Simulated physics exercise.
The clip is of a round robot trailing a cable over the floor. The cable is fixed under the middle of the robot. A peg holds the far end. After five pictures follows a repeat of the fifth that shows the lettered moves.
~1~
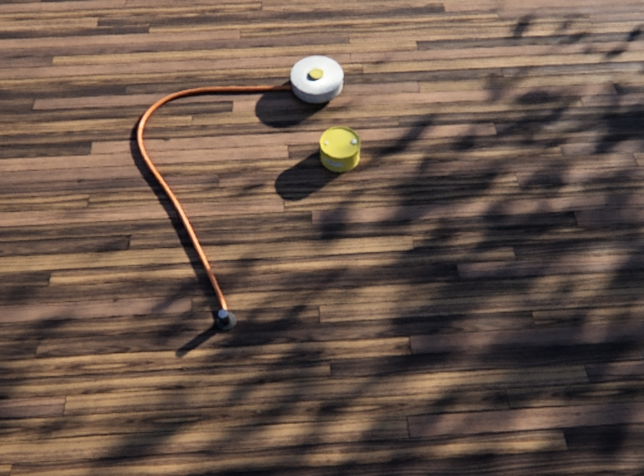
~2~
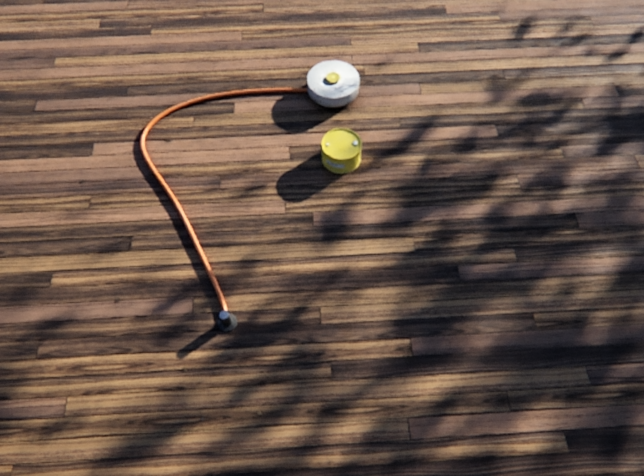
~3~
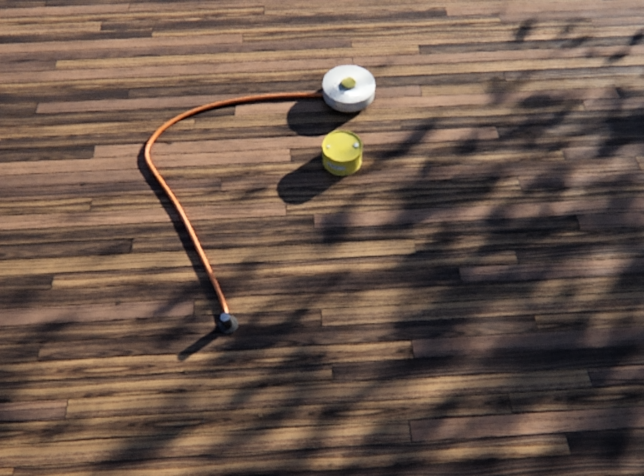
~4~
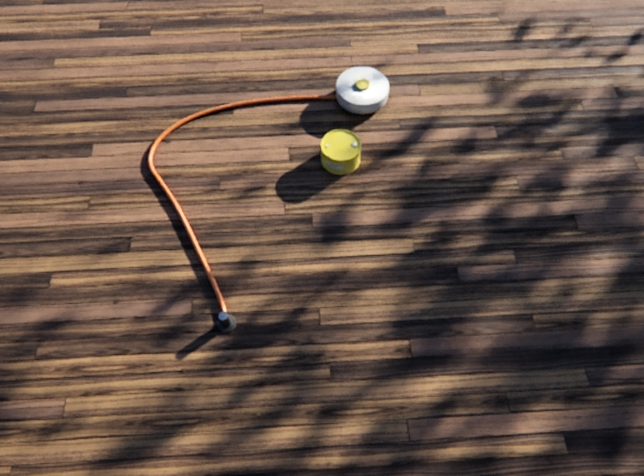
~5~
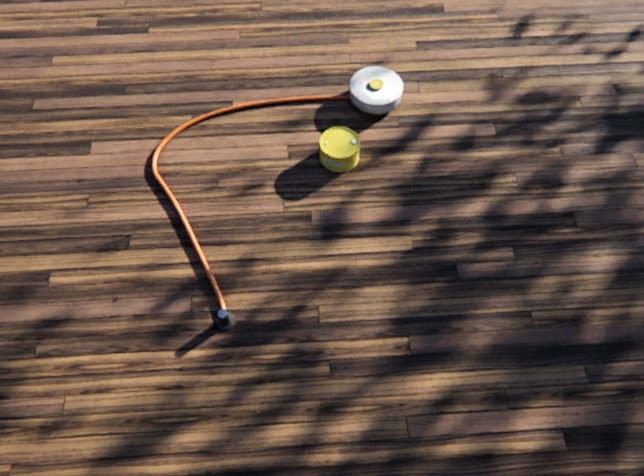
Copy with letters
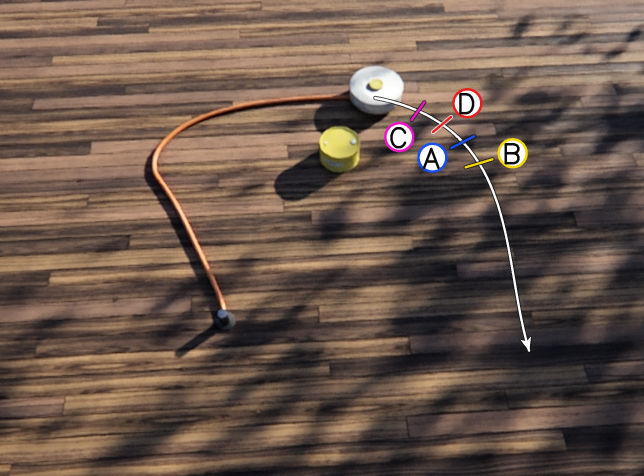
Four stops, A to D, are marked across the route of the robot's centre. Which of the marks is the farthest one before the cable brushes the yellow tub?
B is the last safe stop.
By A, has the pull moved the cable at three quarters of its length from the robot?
No.
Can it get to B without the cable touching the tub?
Yes.
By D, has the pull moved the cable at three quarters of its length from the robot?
No.
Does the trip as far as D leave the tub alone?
Yes.
On the marked copy, A at (463, 142); B at (479, 163); C at (418, 111); D at (442, 124); the route from (375, 98) via (491, 185) to (529, 351).
With B. Early on, robot (419, 104), middle of the cable (205, 141).
Further on, robot (457, 128), middle of the cable (237, 145).
At the end, robot (482, 157), middle of the cable (257, 150); nothing has been touched.
As for the rest, A is safe but short; C is safe but short; D is safe but short.
